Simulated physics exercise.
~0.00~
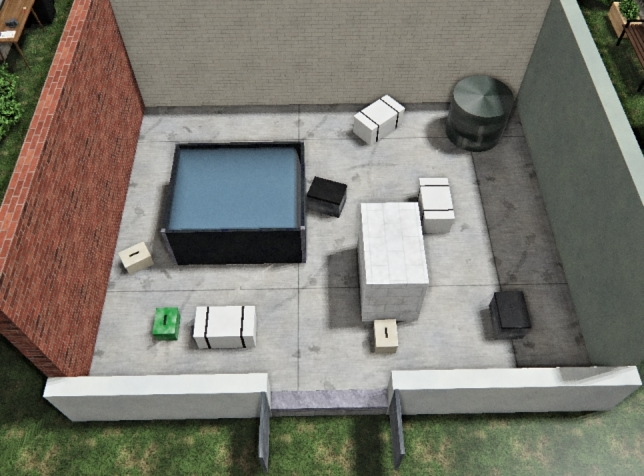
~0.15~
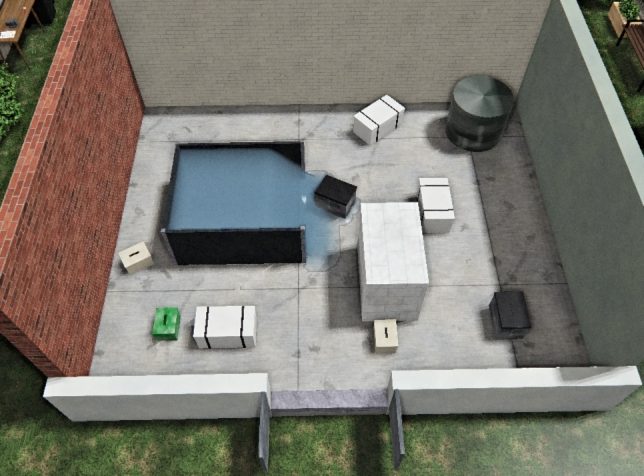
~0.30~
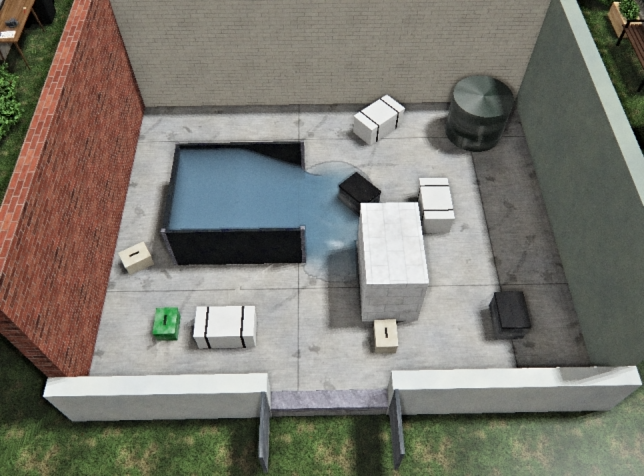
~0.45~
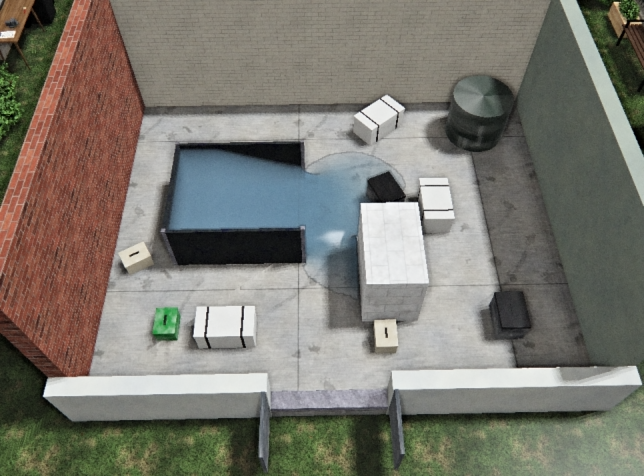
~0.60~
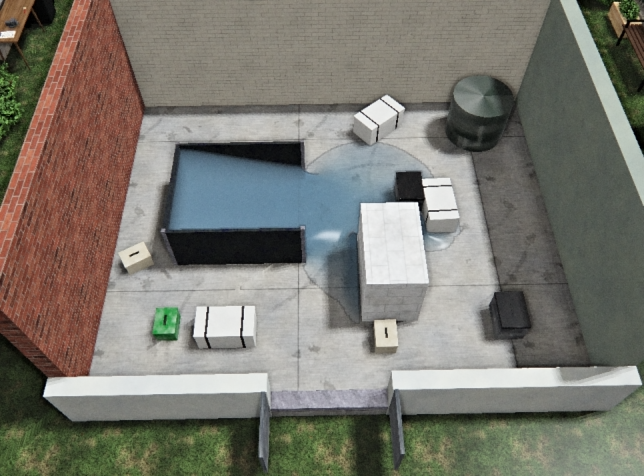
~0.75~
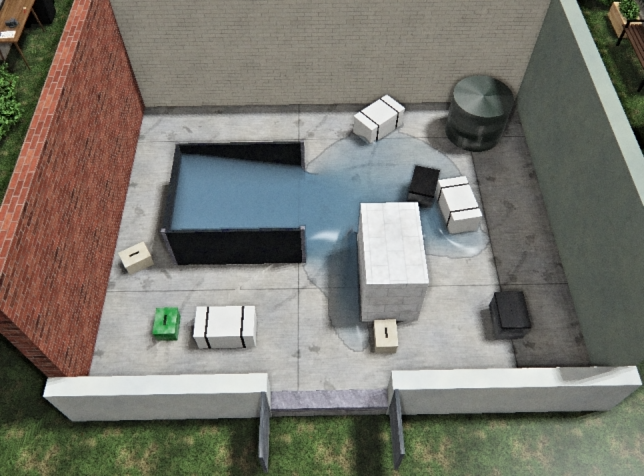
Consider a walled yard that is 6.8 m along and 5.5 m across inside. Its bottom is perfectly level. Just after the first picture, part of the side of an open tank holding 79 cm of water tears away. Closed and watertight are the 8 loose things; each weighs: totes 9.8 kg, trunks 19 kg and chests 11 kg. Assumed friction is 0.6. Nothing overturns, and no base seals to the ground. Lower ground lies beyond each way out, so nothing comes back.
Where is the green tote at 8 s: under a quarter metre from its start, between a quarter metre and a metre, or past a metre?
I think it's going to hold steady.
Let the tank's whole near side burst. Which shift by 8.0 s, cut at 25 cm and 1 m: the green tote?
Then the green tote ends far away.
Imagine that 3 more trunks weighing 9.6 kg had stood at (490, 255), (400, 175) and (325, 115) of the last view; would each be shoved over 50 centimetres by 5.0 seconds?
Beyond it, beyond it, beyond it.
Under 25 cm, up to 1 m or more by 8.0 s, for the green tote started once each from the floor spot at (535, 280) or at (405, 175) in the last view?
First it is swept away, then it is swept away.
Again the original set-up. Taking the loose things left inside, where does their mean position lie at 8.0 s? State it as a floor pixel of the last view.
Mean floor pixel: About (274, 299).
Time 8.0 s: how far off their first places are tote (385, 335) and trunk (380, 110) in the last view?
Taken in order, the shifts are 140 cm and 400 cm.
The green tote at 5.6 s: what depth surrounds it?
1 cm or so.
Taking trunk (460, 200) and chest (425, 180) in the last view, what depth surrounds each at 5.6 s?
Depths: Near 13 cm, then near 10 cm.
After 1.6 s the green tote is near (165, 320), 0.0 m from its start, aground; 0 of 8 are out; 2 afloat.
After 3.6 s the green tote is near (165, 320), 0.0 m from its start, aground; 0 of 8 are out; 2 afloat.
After 5.6 s the green tote is near (165, 320), 0.0 m from its start, aground; 0 of 8 are out; 3 afloat.
After 8.0 s the green tote is near (165, 320), 0.0 m from its start, aground; 0 of 8 are out; 4 afloat.
